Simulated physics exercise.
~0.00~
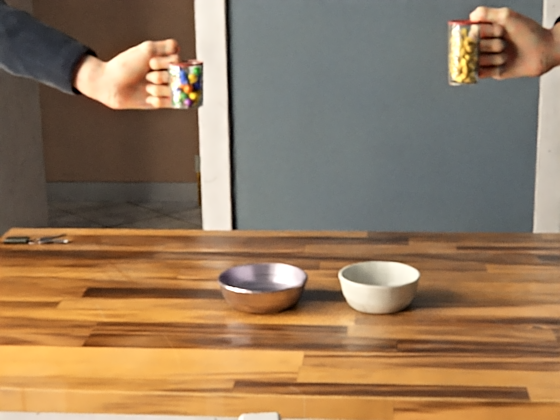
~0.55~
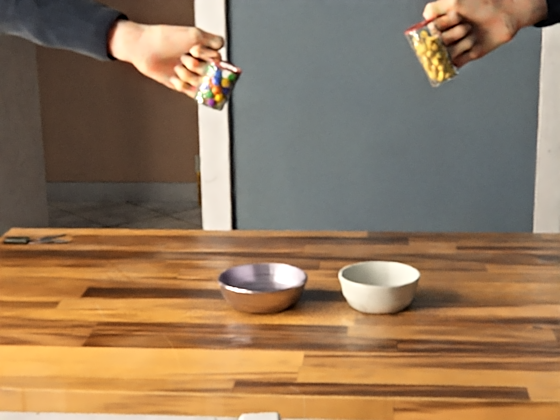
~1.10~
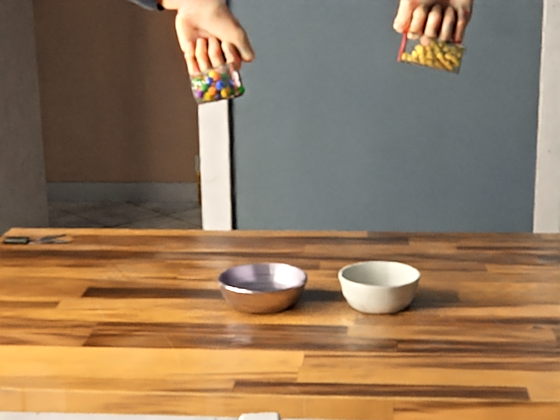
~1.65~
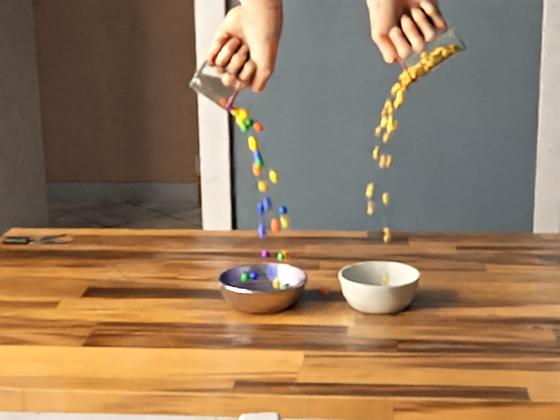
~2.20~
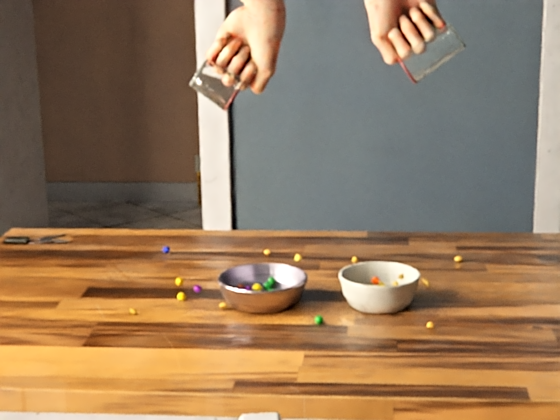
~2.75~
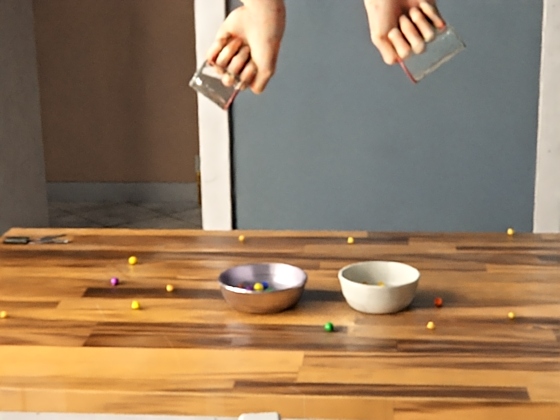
Two hands tipping clear cups of colourful beads and yellow pieces over two bowls, some landing inside and others scattering across the wooden table.
